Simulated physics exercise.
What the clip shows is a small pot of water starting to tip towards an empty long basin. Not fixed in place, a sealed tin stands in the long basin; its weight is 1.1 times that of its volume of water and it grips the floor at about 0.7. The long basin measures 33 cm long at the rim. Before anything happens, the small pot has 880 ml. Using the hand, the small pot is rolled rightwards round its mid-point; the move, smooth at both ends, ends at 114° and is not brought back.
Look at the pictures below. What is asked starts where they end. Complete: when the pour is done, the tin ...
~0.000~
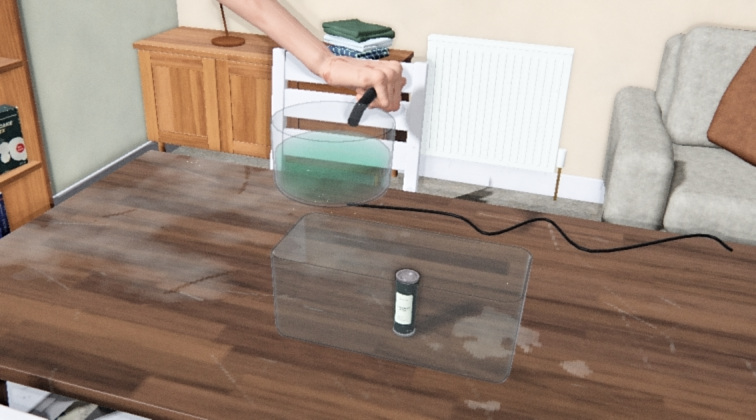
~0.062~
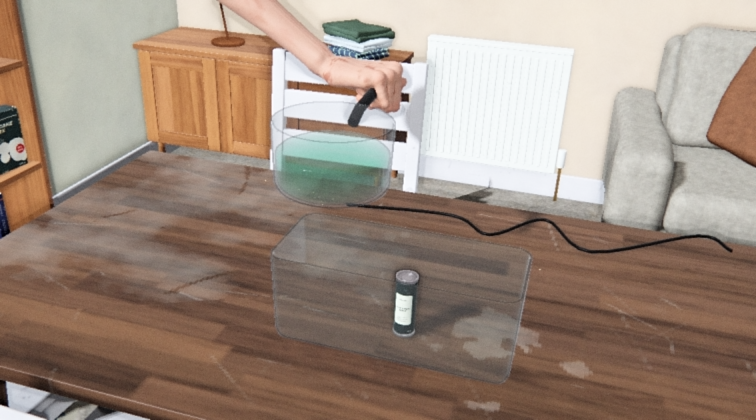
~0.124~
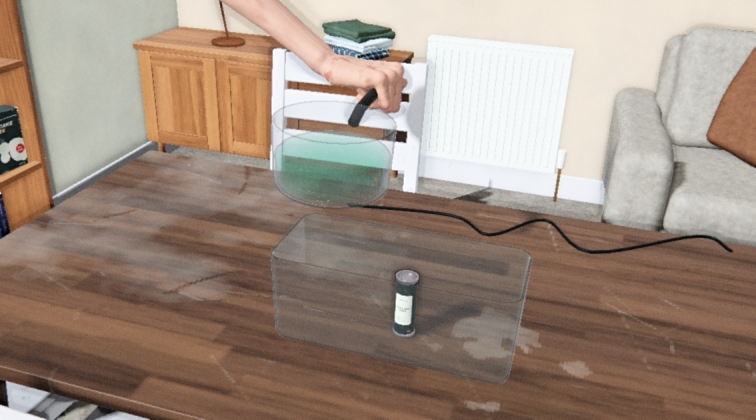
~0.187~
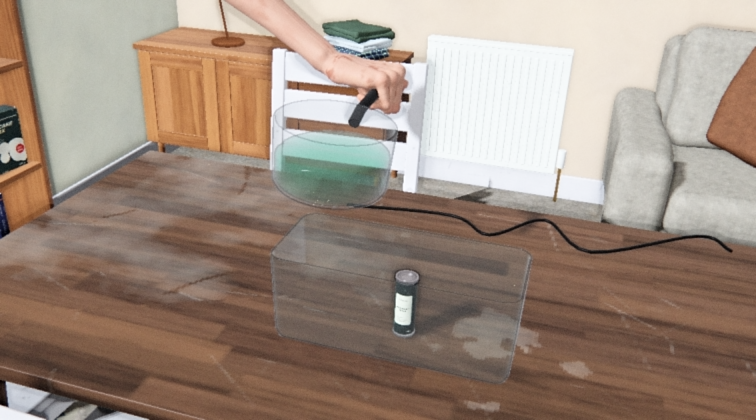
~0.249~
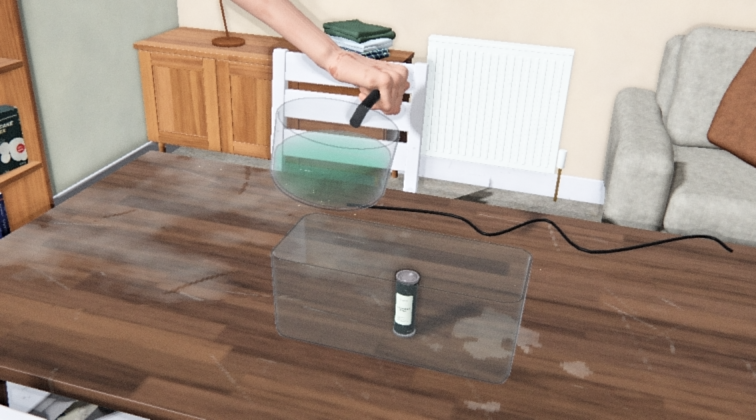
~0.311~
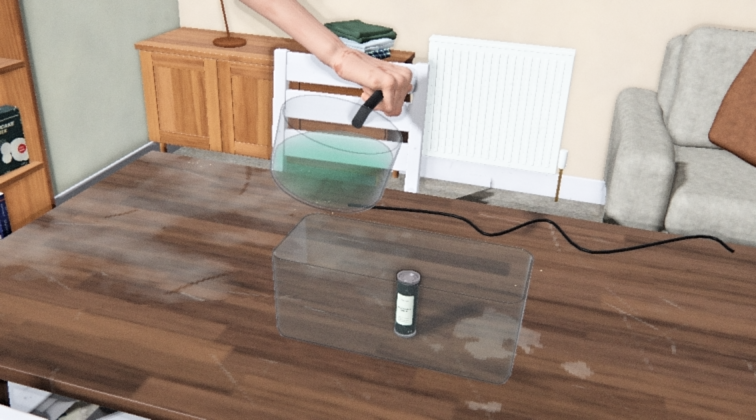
... remains on its base.
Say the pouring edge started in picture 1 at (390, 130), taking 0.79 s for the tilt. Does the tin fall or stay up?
Then it stays on its base.
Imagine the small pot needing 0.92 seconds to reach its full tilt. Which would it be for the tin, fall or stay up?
Outcome - the tin stays erect.
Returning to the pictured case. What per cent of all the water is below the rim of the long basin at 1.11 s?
About 78 %.
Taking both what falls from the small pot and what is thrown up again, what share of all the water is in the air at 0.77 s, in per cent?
I'd say close to 26 per cent.
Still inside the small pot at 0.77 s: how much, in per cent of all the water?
Some 66 per cent.
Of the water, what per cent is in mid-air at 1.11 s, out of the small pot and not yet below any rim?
Close to 10 %.
By 0.77 s the tilt is 70° and 67 per cent is still to pour; the tin stands where it began.
By 1.11 s the tilt is 106° and 12 per cent is still to pour; the tin stands where it began.
By 1.46 s the tilt is 114° and 0 per cent is still to pour; the tin stands 1 cm from where it began.
By 1.84 s the tilt is 114° and 0 per cent is still to pour; the tin stands 1 cm from where it began.
At rest the tin stands 1 cm from where it began.
